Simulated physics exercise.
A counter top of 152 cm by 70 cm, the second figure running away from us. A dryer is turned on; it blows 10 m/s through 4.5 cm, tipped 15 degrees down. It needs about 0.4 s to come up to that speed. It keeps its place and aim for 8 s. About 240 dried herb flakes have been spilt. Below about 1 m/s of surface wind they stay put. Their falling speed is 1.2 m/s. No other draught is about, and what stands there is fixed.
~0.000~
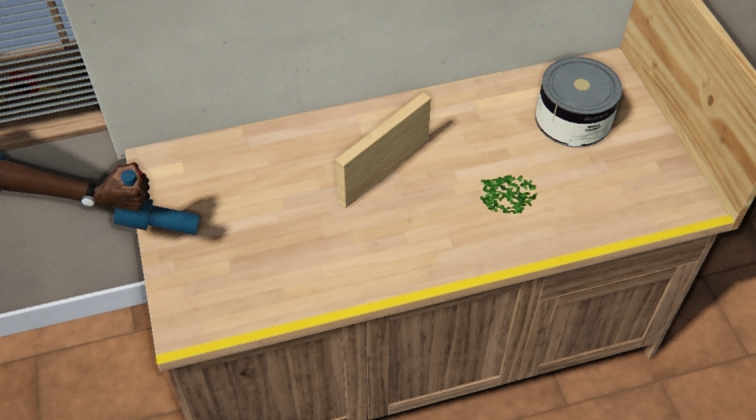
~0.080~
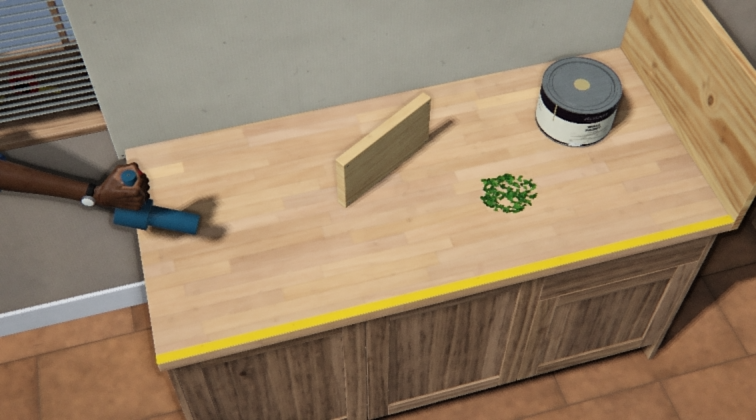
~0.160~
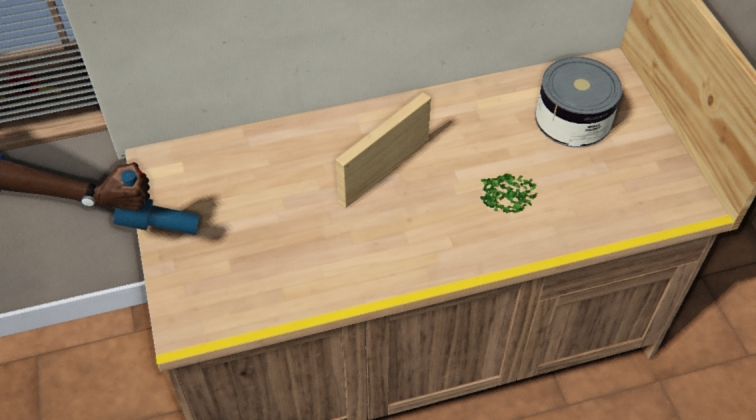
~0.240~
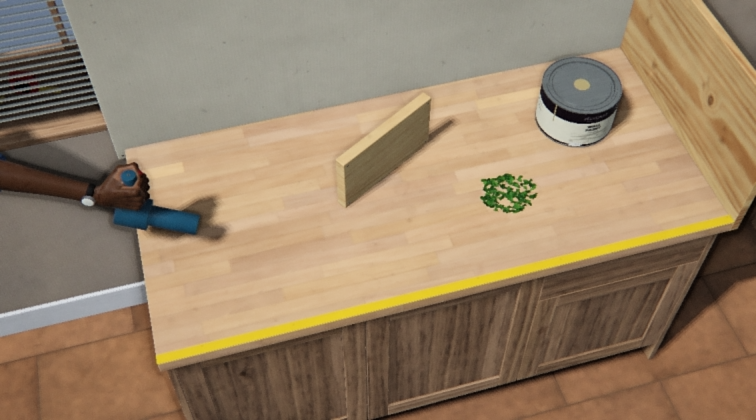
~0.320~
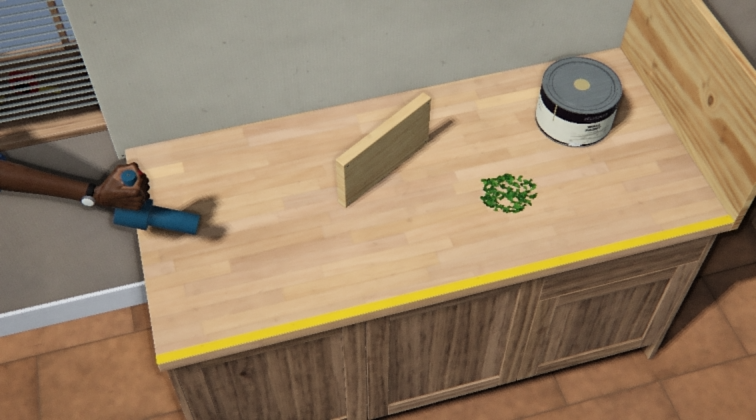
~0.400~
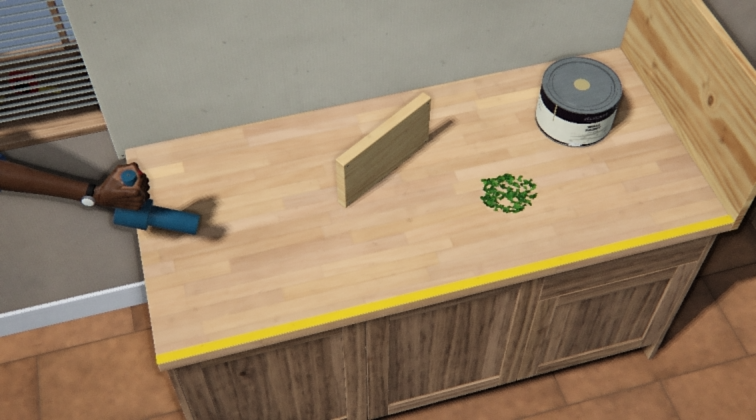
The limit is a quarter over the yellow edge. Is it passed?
Answer: No.
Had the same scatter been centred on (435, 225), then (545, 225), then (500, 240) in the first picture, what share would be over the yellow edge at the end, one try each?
In turn about 20 %, 60 %, 80 %.
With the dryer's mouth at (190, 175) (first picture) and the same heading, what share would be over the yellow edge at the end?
It would be near 0 %.
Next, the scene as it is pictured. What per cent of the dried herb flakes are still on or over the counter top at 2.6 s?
Some 100 per cent.
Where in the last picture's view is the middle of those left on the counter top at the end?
Near (688, 159).
After 1.6 s, 66 % are on the move or not yet settled, 0 % are over the yellow edge; the middle of those still in play is near (685, 162).
After 2.6 s, 58 % are on the move or not yet settled, 0 % are over the yellow edge; the middle of those still in play is near (685, 162).
After 4.4 s, 45 % are on the move or not yet settled, 0 % are over the yellow edge; the middle of those still in play is near (687, 162).
After 8.0 s, at the end, 0 % are over the yellow edge; the middle of those still in play is near (688, 159).
